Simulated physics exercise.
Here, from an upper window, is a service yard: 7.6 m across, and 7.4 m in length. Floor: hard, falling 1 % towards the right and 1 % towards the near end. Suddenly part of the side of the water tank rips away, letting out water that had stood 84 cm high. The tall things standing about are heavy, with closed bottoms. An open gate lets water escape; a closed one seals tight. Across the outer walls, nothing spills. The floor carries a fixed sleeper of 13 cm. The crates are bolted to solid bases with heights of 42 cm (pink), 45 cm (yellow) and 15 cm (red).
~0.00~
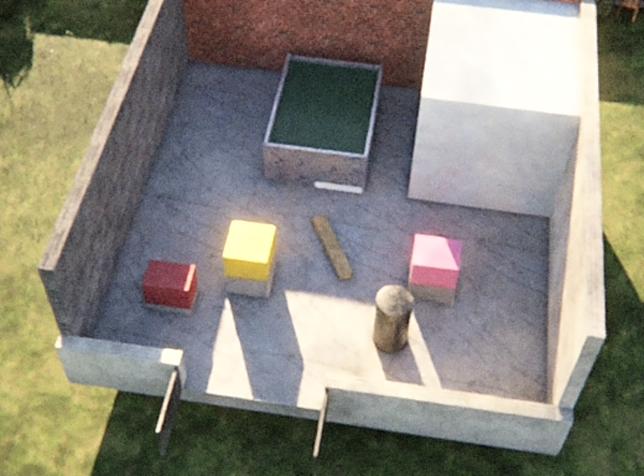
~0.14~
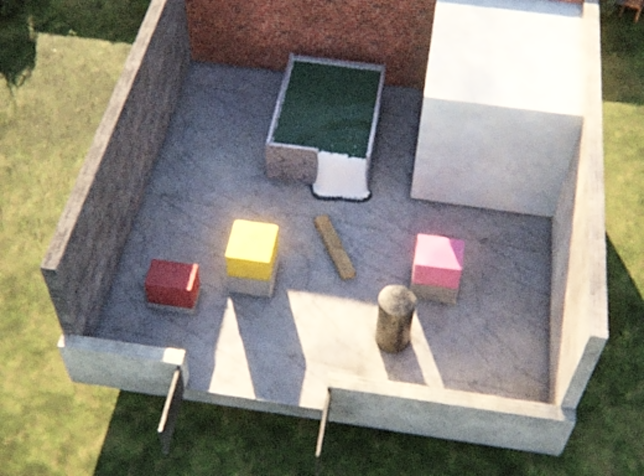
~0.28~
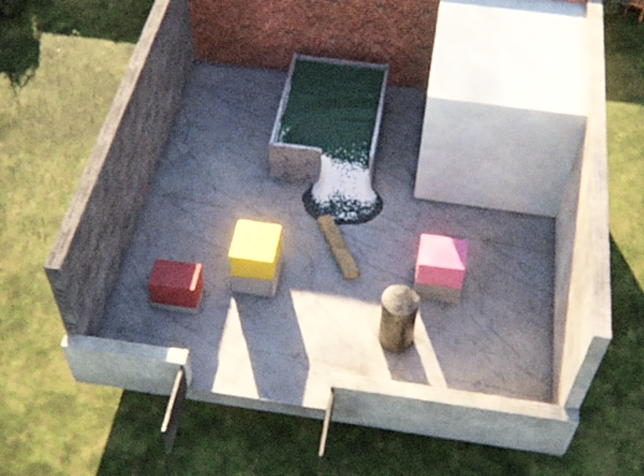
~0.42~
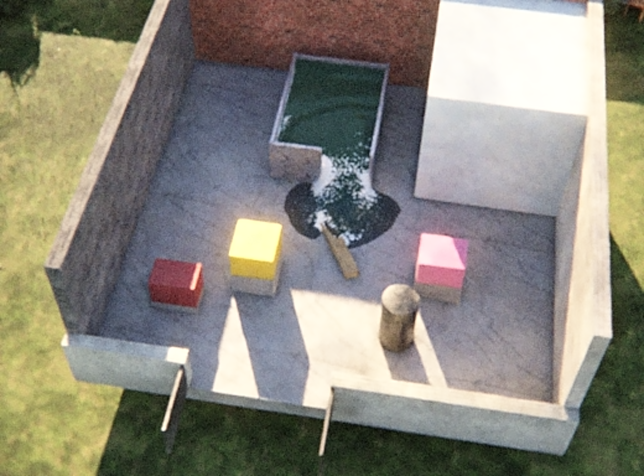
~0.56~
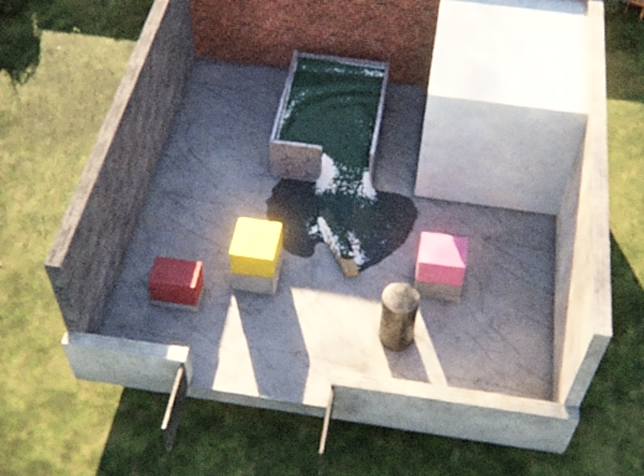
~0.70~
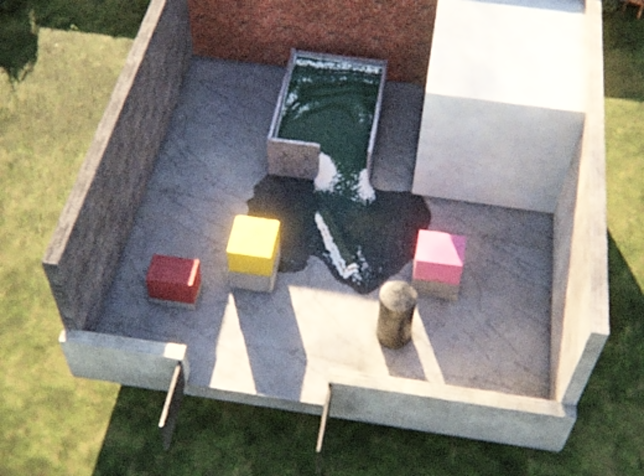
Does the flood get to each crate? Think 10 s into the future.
Pink crate keeps dry, yellow crate keeps dry, red crate keeps dry.
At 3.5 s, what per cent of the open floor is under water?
Wet share: Near 60 percent.
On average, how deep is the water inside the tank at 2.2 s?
It averages close to 48 centimetres.
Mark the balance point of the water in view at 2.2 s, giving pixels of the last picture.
Near (344, 193).
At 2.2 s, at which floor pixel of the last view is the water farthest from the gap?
Point: Roughly (548, 426).
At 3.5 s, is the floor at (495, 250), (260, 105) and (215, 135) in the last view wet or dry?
Going through the three points: Awash, then not yet touched, then not yet touched.
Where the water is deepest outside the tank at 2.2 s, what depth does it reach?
I'd say near 41 centimetres.
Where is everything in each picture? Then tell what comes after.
In the first picture, still water, 84 cm deep, in the water tank at (325, 107).
In the second picture, water pours out at (341, 173) and has run 0.6 m, to (369, 194); deepest outside 47 cm, 84 cm at the water tank's back.
In the third picture, the front is at (322, 219), 0.9 m from the gap at (345, 175); 0.9 m2 of floor is under water; 84 cm left at the back of the water tank.
In the fourth picture, water pours out at (345, 175) and has run 1.4 m, to (347, 246); deepest outside 50 cm, 84 cm at the water tank's back.
In the fifth picture, water pours out at (345, 173) and has run 2.0 m, to (360, 268); deepest outside 50 cm, 81 cm at the water tank's back.
In the sixth picture, the front is at (367, 290), 2.5 m from the gap at (343, 171); 5.3 m2 of floor is under water; 73 cm left at the back of the water tank.
After 1.4 s water covers 30 % of the floor and is deepest (47 cm) near (402, 318); pink plinth reached, yellow plinth reached, red plinth not reached.
After 2.2 s water covers 50 % of the floor and is deepest (41 cm) near (391, 316); pink plinth reached, yellow plinth reached, red plinth reached.
After 3.5 s water covers 60 % of the floor and is deepest (30 cm) near (391, 316); pink plinth reached, yellow plinth reached, red plinth reached.
After 6.0 s water covers 70 % of the floor and is deepest (22 cm) near (391, 316); pink plinth reached, yellow plinth reached, red plinth reached.
After 10.0 s water covers 85 % of the floor and is deepest (18 cm) near (536, 424); highest at the pink plinth 26 cm, highest at the yellow plinth 22 cm, highest at the red plinth 8 cm.
